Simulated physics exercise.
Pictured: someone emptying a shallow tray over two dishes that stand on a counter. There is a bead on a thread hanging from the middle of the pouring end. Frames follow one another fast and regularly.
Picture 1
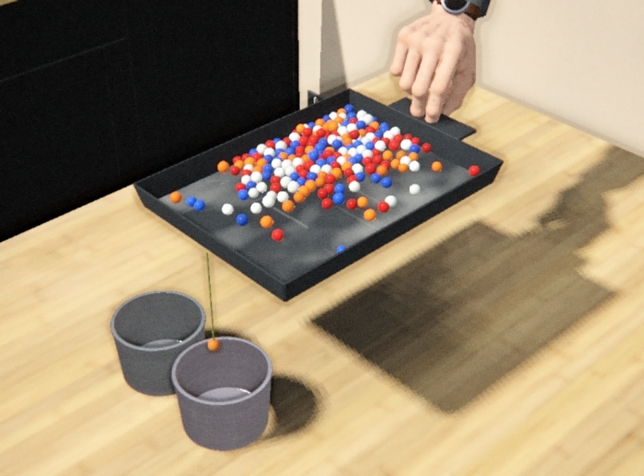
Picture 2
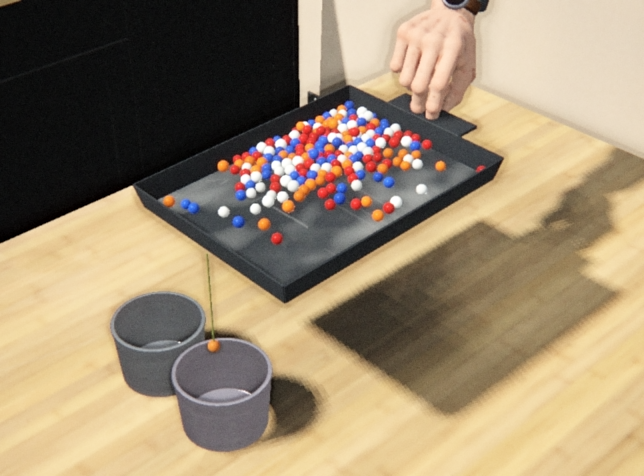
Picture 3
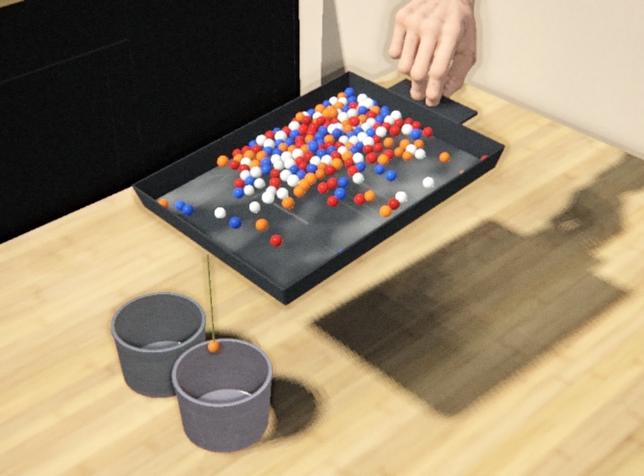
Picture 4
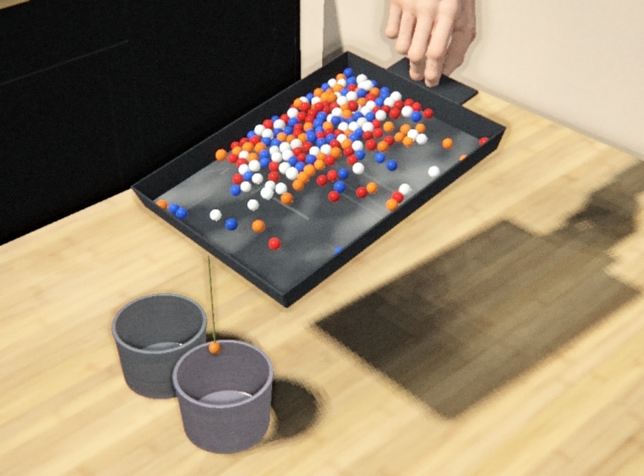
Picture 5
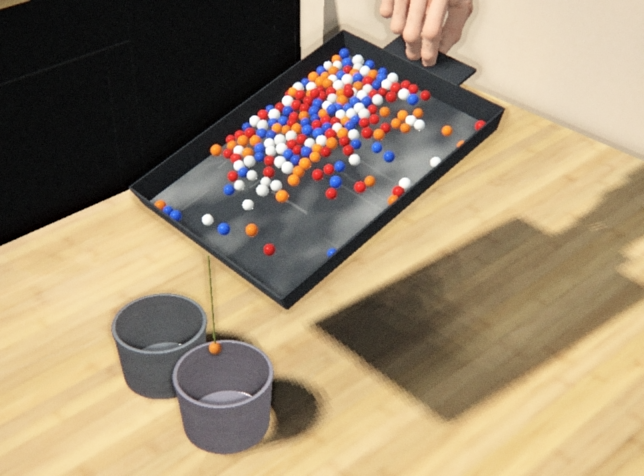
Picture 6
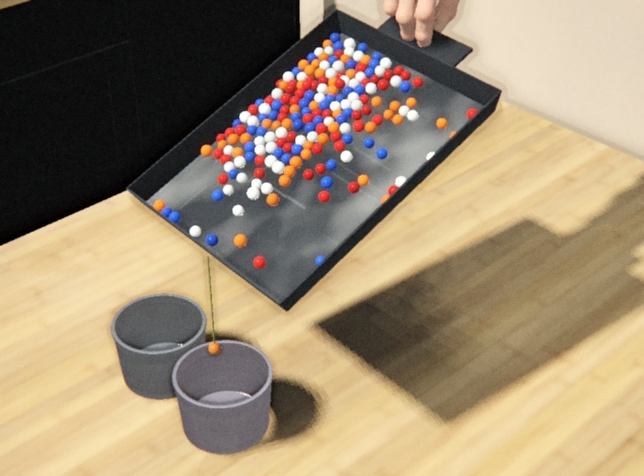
In this clip, a hand raises the far end of a dark tray of red, white, blue and orange beads above two gray cups on a wooden counter, and the beads begin sliding toward the lower left edge.
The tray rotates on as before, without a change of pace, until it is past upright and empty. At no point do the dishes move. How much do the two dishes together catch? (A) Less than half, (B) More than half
A.
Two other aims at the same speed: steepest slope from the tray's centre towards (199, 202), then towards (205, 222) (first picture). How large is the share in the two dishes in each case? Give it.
Roughly 70 percent, then 40 percent.
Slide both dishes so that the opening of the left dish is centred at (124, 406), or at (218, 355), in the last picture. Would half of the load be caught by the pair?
Held in all, by try: A smaller portion, then a smaller portion.
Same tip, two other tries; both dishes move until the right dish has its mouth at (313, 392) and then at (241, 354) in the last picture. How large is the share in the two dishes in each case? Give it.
Roughly 0% first, roughly 0% second.
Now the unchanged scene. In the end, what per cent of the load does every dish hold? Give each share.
Left dish: 0 per cent; right dish: 0 per cent.
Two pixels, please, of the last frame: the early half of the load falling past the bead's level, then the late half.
At (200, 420) for the first part, then at (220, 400) for the others.
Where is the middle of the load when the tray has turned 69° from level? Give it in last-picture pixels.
About (223, 282).
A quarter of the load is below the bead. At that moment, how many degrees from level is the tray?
Near 70 degrees.
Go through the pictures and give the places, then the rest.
In the first picture, corners of the pouring end at (142, 184) and (285, 278), level; middle of the load at (328, 154), round plastic beads; left dish at (124, 360); right dish at (186, 413); bead on its thread at (214, 345).
In the second picture, corners of the pouring end at (142, 185) and (284, 280), level; middle of the load at (329, 155), a small part on the move.
In the third picture, corners of the pouring end at (141, 185) and (284, 283), tipped barely, lowest at the right corner; middle of the load at (330, 146), a small part on the move.
In the fourth picture, corners of the pouring end at (140, 186) and (283, 287), tipped a little, lowest at the right corner; middle of the load at (329, 133), a small part on the move.
In the fifth picture, corners of the pouring end at (138, 187) and (282, 291), tipped clearly, lowest at the right corner; middle of the load at (326, 121), about a third on the move.
In the sixth picture, corners of the pouring end at (135, 187) and (280, 295), tipped clearly, lowest at the right corner; middle of the load at (317, 114), nearly all on the move; left dish at (124, 363); right dish at (186, 416).
Soon after the last picture, tray tipped steeply; about two thirds on the tray; a small part outside both; about a quarter in the air.
A little later, tray tipped past a quarter turn; a stray few on the tray; a stray few in the right dish; most outside both; a small part in the air.
Later still, tray tipped past a quarter turn; a stray few in the right dish; nearly all outside both.
By the end, tray tipped past a quarter turn; a stray few in the right dish; none in the left dish; nearly all outside both.
